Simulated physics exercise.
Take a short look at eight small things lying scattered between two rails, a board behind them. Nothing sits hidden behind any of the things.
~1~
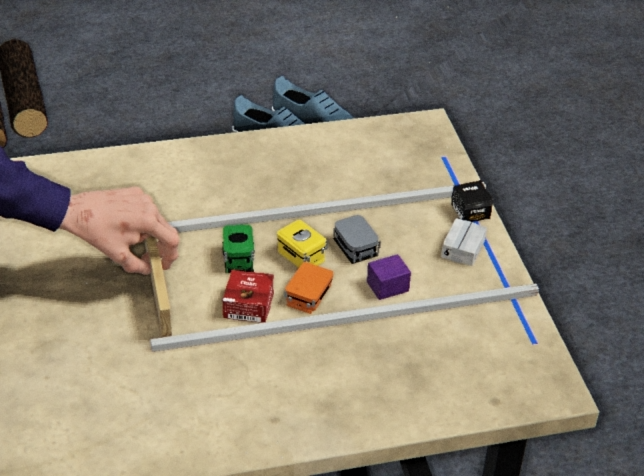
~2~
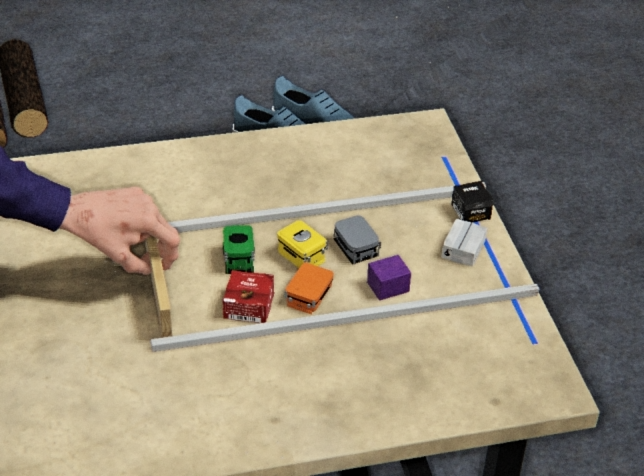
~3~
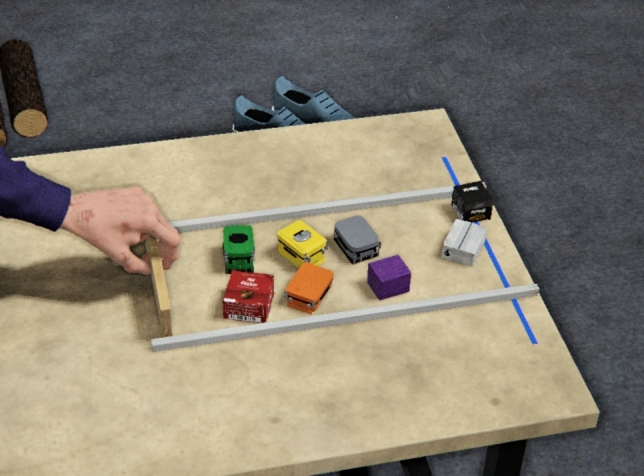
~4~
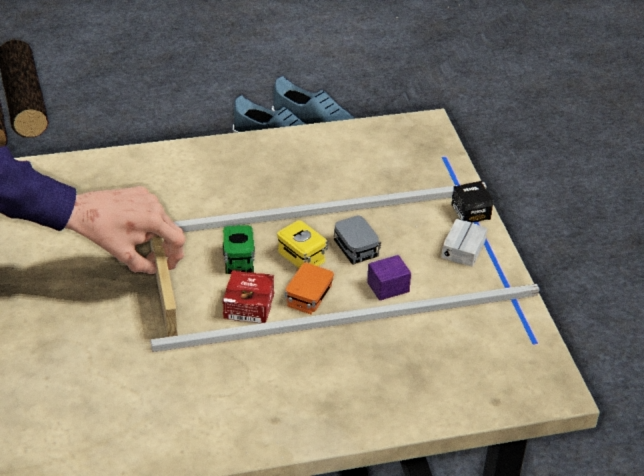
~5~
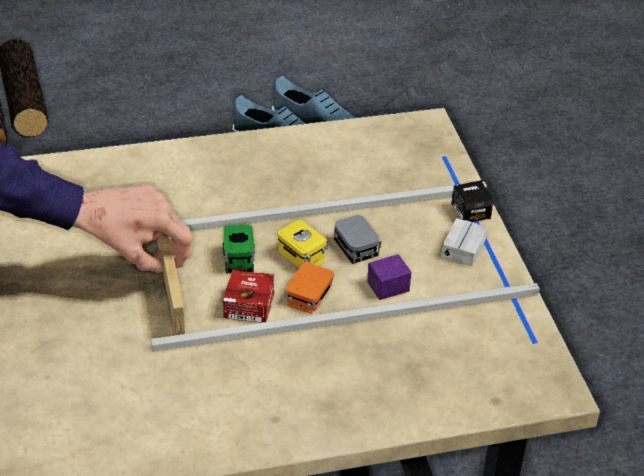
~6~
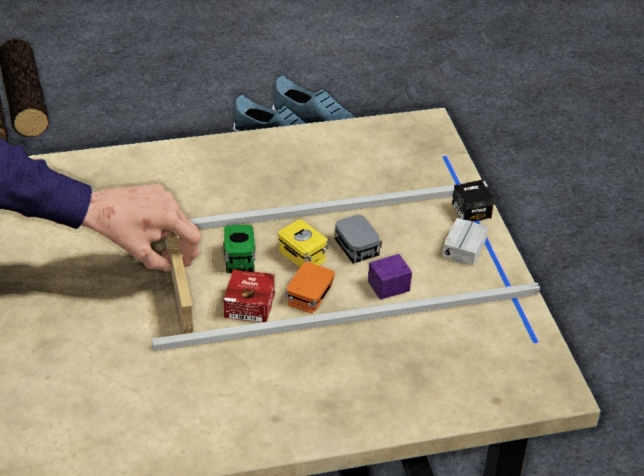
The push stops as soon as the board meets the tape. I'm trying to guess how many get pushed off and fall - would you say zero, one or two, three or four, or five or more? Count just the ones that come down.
The push drops five or even more off the table.
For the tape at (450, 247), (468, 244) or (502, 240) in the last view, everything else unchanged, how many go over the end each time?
It would be 4, 5 and 8.
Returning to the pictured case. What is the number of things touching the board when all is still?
That would be 2 of them.
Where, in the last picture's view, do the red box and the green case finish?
Taking them in turn, first comes (519, 252), then (493, 213).
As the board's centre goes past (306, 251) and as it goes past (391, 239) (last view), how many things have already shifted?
Counting first: 6, next 8.
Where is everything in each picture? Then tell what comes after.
Black box (472, 202); white box (464, 242); purple block (389, 277); board (156, 271); tape (485, 242), in the first frame.
White box (464, 243); red box (249, 297), in the second frame.
Purple block (389, 278); green case (239, 249), in the third frame.
Black box (472, 202); grey case (357, 240), in the fourth frame.
White box (464, 242); yellow case (302, 246), in the fifth frame.
Black box (473, 201); white box (465, 242); purple block (390, 277); board (177, 268); tape (487, 242), in the sixth frame.
Soon after, none off yet; black box at rest near (473, 201); white box at rest near (465, 242); purple block at rest near (390, 277).
Then, none off yet; black box at rest near (473, 201); white box at rest near (468, 242); purple block moved well along near (464, 268).
Further on, one off so far; black box tipped well over near (513, 209); white box falling near (539, 308); purple block tipped well over near (546, 263).
At rest, the number that fall off is five or more; fallen, orange case, yellow case, grey case, purple block, white box and black box.
